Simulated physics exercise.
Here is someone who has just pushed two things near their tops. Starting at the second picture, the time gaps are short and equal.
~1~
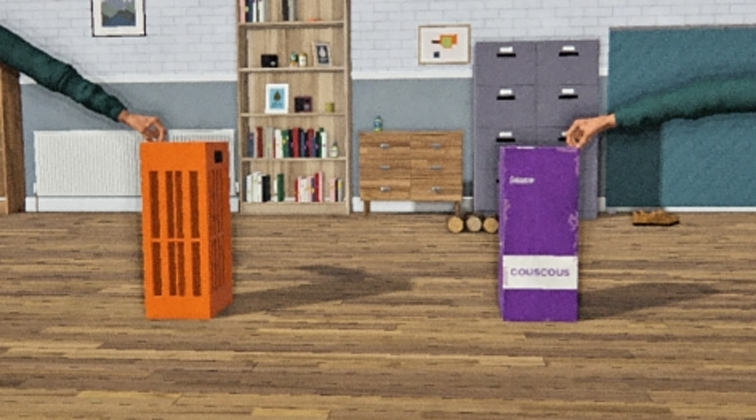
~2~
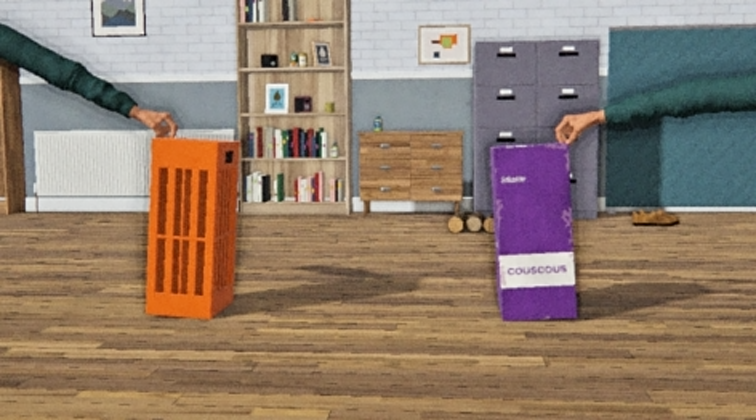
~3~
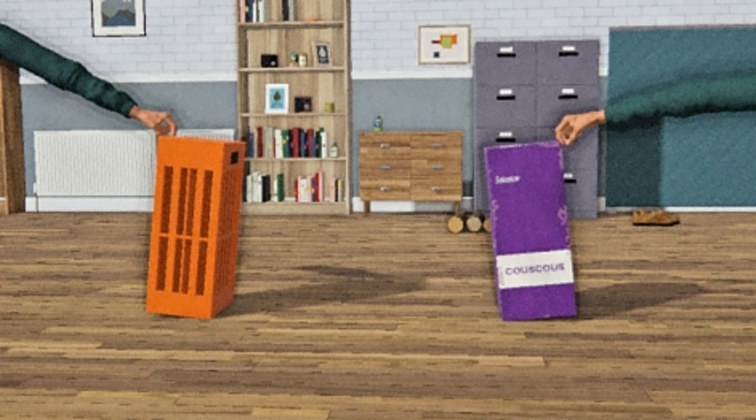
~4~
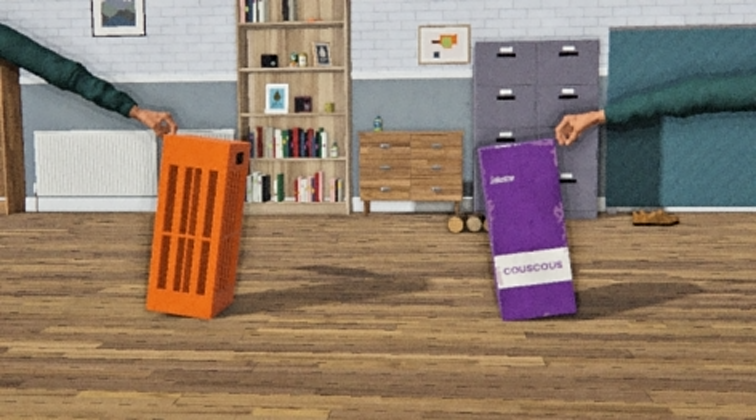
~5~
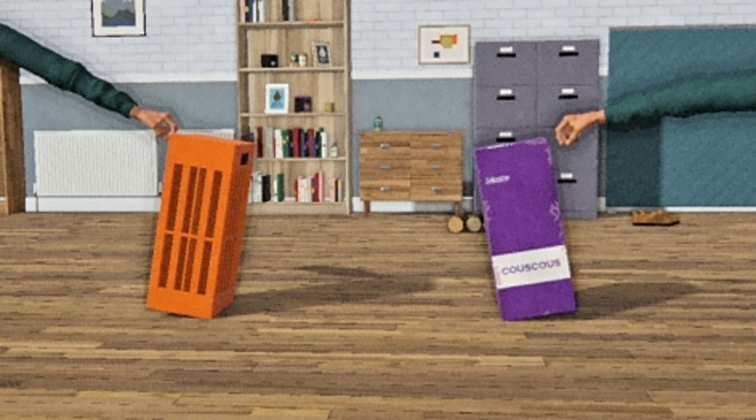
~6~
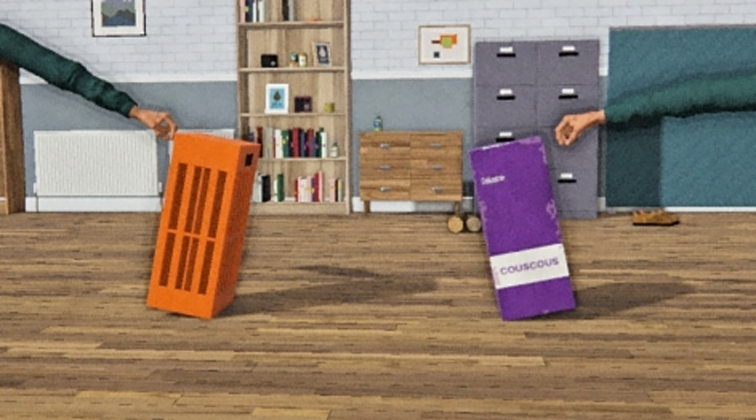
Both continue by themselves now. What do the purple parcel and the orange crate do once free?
What happens is the purple parcel ends up on its side while the orange crate ends up on its side.
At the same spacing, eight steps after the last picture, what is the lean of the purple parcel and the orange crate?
Angles from vertical: 25° then 25°.
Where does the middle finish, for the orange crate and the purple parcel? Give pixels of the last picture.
(283, 280), then (480, 279).
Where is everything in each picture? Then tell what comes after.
Purple parcel (537, 231) upright; orange crate (189, 227) upright, in the first picture.
Purple parcel (532, 229) 3° off upright; orange crate (195, 225) 4° off upright, in the second picture.
Purple parcel (528, 228) 6° off upright; orange crate (198, 224) 6° off upright, in the third picture.
Purple parcel (525, 227) 8° off upright; orange crate (201, 223) 8° off upright, in the fourth picture.
Purple parcel (522, 226) 10° off upright; orange crate (203, 223) 10° off upright, in the fifth picture.
Purple parcel (519, 226) 11° off upright; orange crate (206, 222) 11° off upright, in the sixth picture.
Then, 0.38 s later than the last frame, purple parcel 40° off upright near (473, 228); orange crate 43° off upright near (254, 228).
When it is over, the purple parcel falls over, near (480, 279); the orange crate falls over, near (283, 280).
